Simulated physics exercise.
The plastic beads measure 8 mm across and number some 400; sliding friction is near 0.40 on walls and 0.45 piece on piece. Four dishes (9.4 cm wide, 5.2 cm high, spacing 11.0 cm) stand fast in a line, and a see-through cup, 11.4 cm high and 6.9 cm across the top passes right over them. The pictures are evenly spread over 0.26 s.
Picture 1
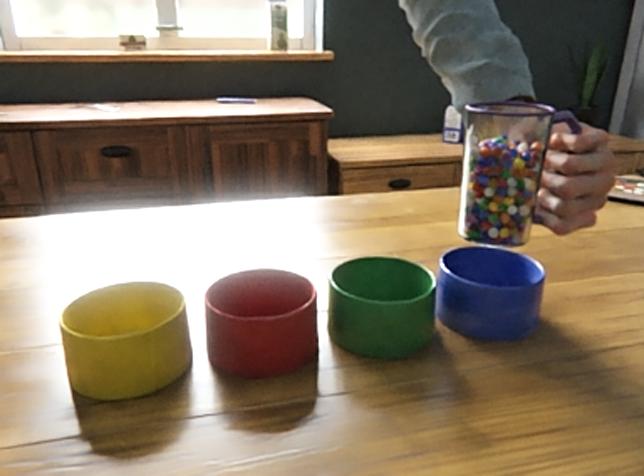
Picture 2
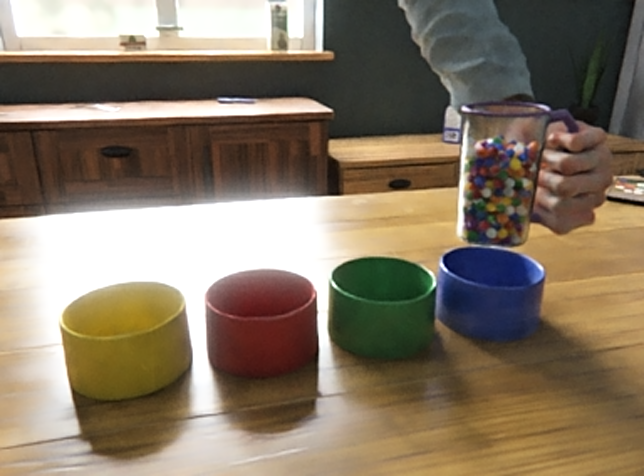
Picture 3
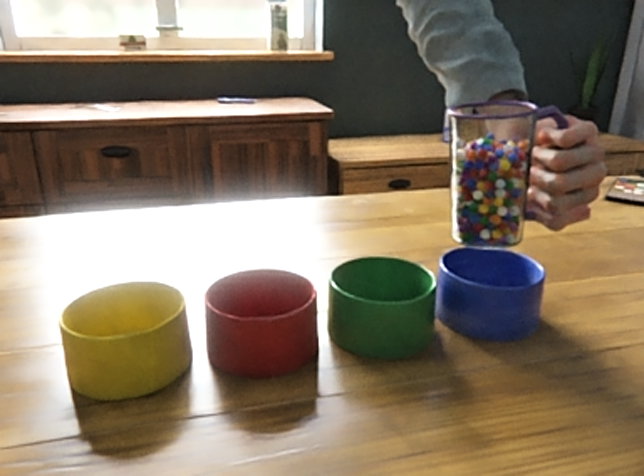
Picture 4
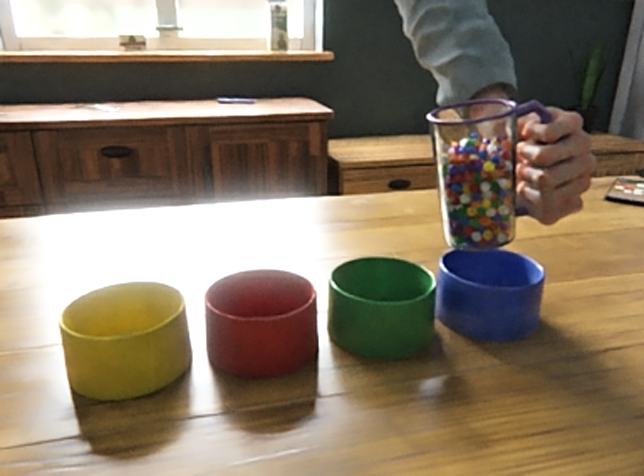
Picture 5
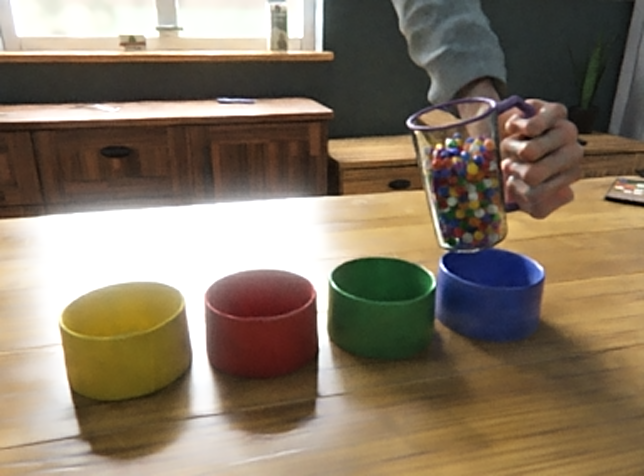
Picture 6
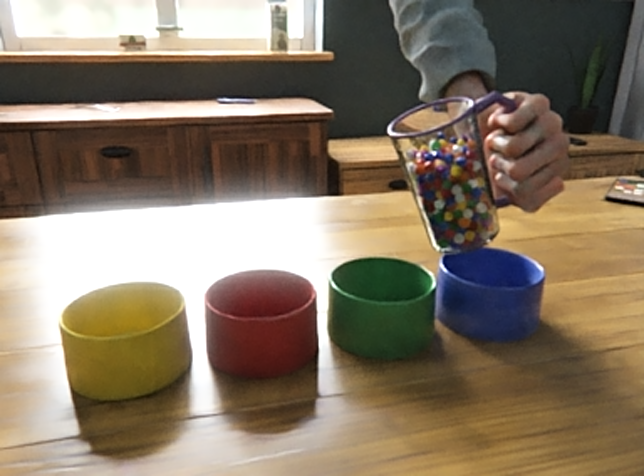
At first, a hand at the right holds a clear cup of colourful beads upright above the blue dish, beside green, red and yellow dishes on a wooden table. The hand then moves the cup slightly left while gradually tilting its rim leftward, and the beads remain inside.
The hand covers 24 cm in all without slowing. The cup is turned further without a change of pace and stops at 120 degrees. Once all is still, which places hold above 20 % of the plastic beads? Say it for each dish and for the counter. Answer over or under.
Red: Under, blue: Under, green: Under, yellow: Over, counter: Under.
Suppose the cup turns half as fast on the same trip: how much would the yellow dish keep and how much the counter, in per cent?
Then: Yellow 100, counter 0.
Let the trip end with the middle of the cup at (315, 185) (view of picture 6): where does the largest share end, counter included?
Most goes to: Red.
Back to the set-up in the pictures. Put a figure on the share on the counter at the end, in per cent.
About 0 per cent.
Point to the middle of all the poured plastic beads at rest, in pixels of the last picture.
At about (132, 333).
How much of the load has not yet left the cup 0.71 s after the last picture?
About 100 per cent.
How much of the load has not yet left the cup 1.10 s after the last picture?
Roughly 15 per cent.
Then, 0.43 s after the last picture, tilt 70 degrees; cup holds 100 %.
Then, 0.71 s after the last picture, tilt 101 degrees; cup holds 100 %.
Then, 1.10 s after the last picture, tilt 120 degrees; cup holds 15 %, yellow 85 %.
In the end, red 0 %, blue 0 %, green 0 %, yellow 100 %, counter 0 %.
